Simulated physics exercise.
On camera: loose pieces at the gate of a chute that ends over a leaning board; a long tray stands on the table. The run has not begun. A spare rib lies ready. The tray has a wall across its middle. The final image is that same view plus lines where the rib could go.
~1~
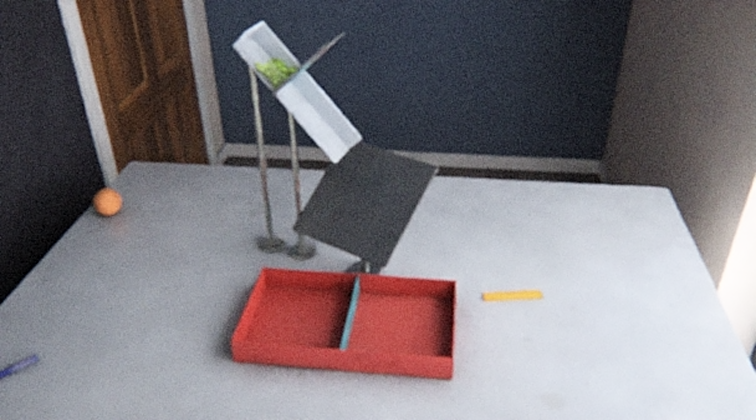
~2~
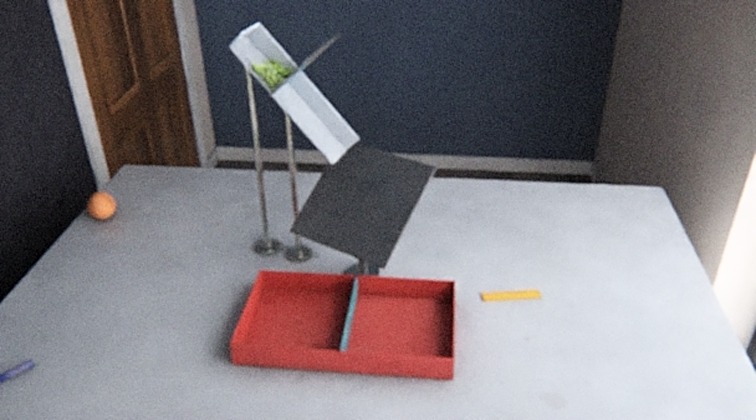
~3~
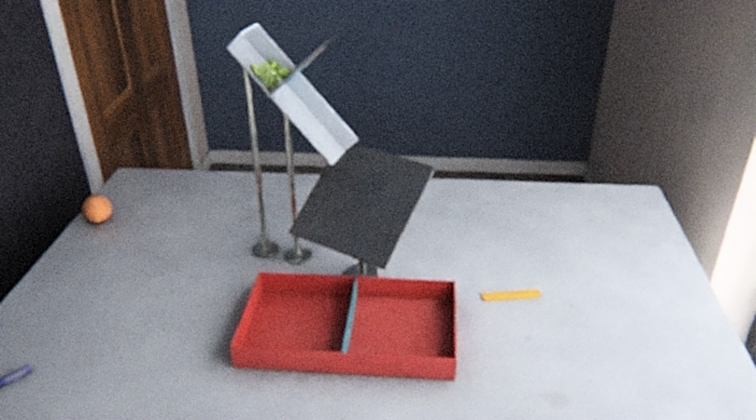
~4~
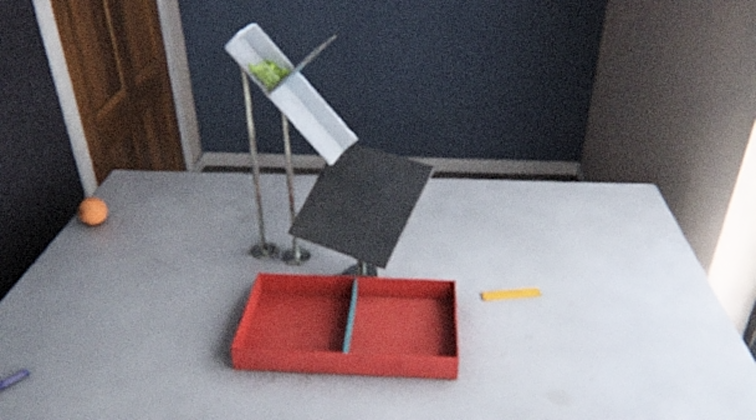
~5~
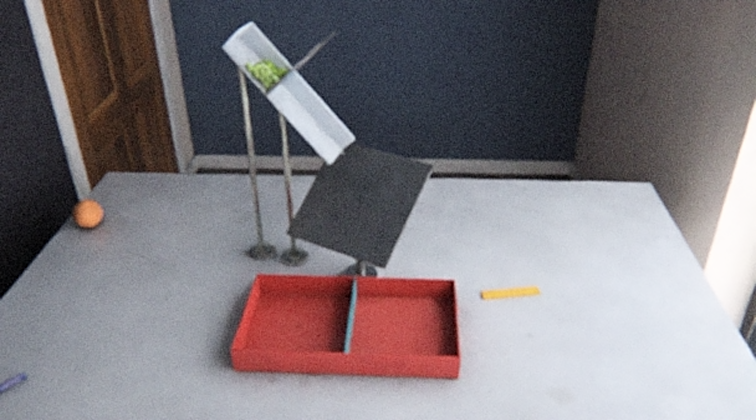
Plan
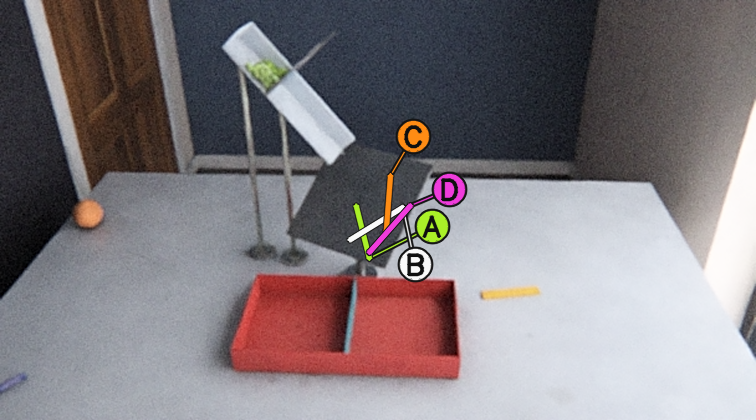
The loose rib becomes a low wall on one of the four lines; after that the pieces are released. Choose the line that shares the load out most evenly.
Go for C.
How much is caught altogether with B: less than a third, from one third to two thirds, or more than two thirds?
It is more than two thirds.
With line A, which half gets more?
Right.
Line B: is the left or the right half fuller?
The left half.
On the marked copy, line A from (356, 205) to (369, 258); line B from (402, 207) to (350, 239); line C from (390, 175) to (386, 230); line D from (410, 205) to (369, 252).
With A, of what is caught, about a quarter in the left half, most in the right.
With B, of what is caught, nearly all in the left half, a small part in the right.
With C, of what is caught, about half in the left half, about half in the right.
With D, of what is caught, nearly all in the left half, a small part in the right.
